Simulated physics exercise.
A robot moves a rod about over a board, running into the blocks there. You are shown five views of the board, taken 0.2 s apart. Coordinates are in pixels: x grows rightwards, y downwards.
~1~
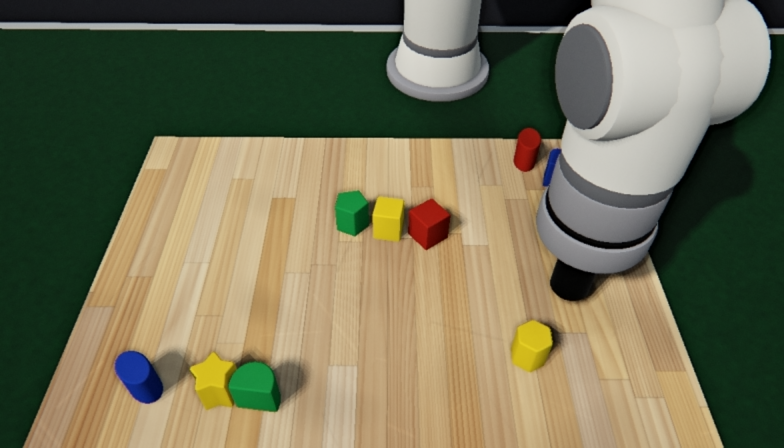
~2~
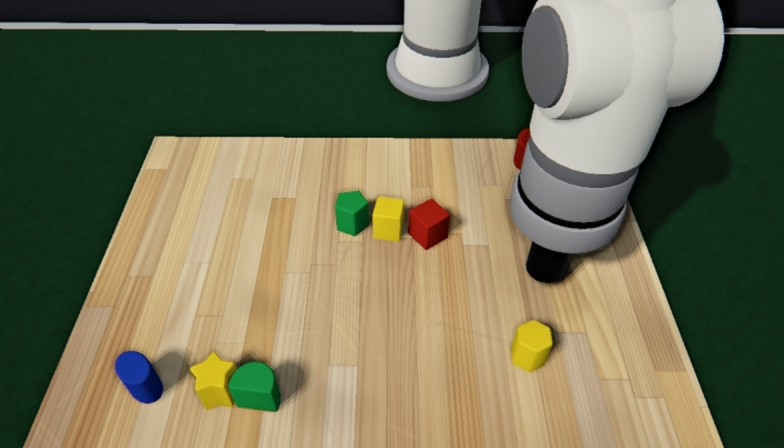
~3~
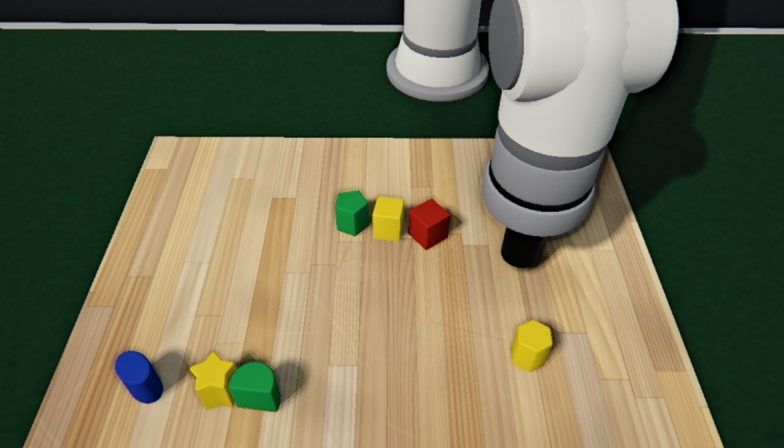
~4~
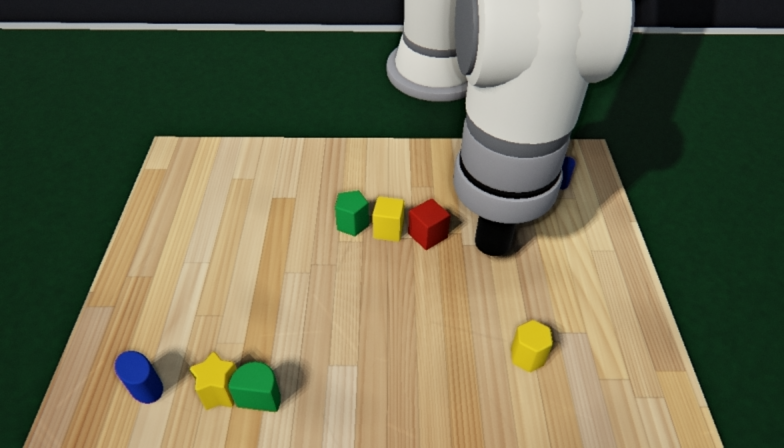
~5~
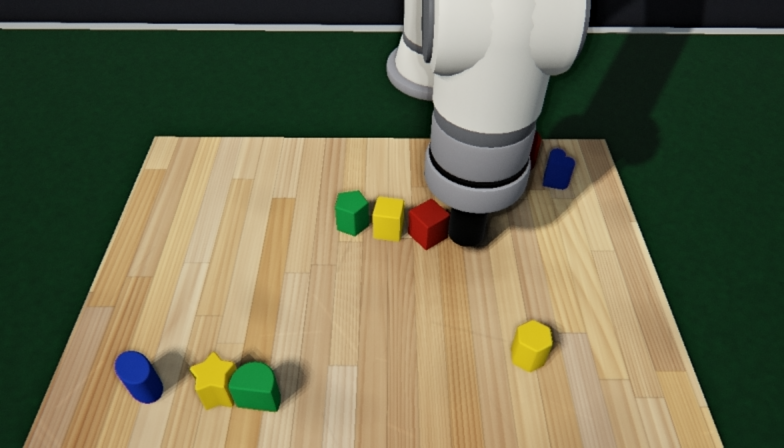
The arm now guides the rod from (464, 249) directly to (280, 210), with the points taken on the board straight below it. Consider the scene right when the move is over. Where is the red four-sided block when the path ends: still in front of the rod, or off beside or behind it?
When the path ends, it will sit ahead of the rod.
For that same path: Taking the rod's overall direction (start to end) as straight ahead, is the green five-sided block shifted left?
No, it doesn't check out.
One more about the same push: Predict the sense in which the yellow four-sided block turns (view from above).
The answer is clockwise.
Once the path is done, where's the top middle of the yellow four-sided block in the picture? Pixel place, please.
In the picture, it is at (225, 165).
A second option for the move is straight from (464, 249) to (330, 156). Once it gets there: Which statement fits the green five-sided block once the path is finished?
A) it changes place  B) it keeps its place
A - it changes place.
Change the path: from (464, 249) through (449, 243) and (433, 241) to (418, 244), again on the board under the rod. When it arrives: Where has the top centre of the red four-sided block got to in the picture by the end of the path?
Its top face will be centred at roughly (391, 208).
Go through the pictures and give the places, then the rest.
In the first frame, lower end of the rod at (569, 286), tops of blocks, green five-sided block at (351, 200), yellow four-sided block at (389, 207), red four-sided block at (430, 212).
In the second frame, rod at (544, 269), blocks as before.
In the third frame, rod at (519, 254), blocks as before.
In the fourth frame, rod at (493, 243), blocks as before.
In the fifth frame, rod at (466, 234), green five-sided block at (351, 200), yellow four-sided block at (389, 207), red four-sided block at (430, 212).
On the path given first. One third of the way, rod at (400, 221); green five-sided block at (313, 191), turned 15° anticlockwise; yellow four-sided block at (341, 196), turned 20° clockwise; red four-sided block at (374, 199), turned 15° anticlockwise.
Two thirds of the way, rod at (336, 208); green five-sided block at (255, 176); yellow four-sided block at (280, 183), turned 25° clockwise; red four-sided block at (311, 186), turned 20° anticlockwise.
At the end, rod at (277, 195); green five-sided block at (202, 159); yellow four-sided block at (225, 167), turned 30° clockwise; red four-sided block at (253, 173), turned 15° anticlockwise.
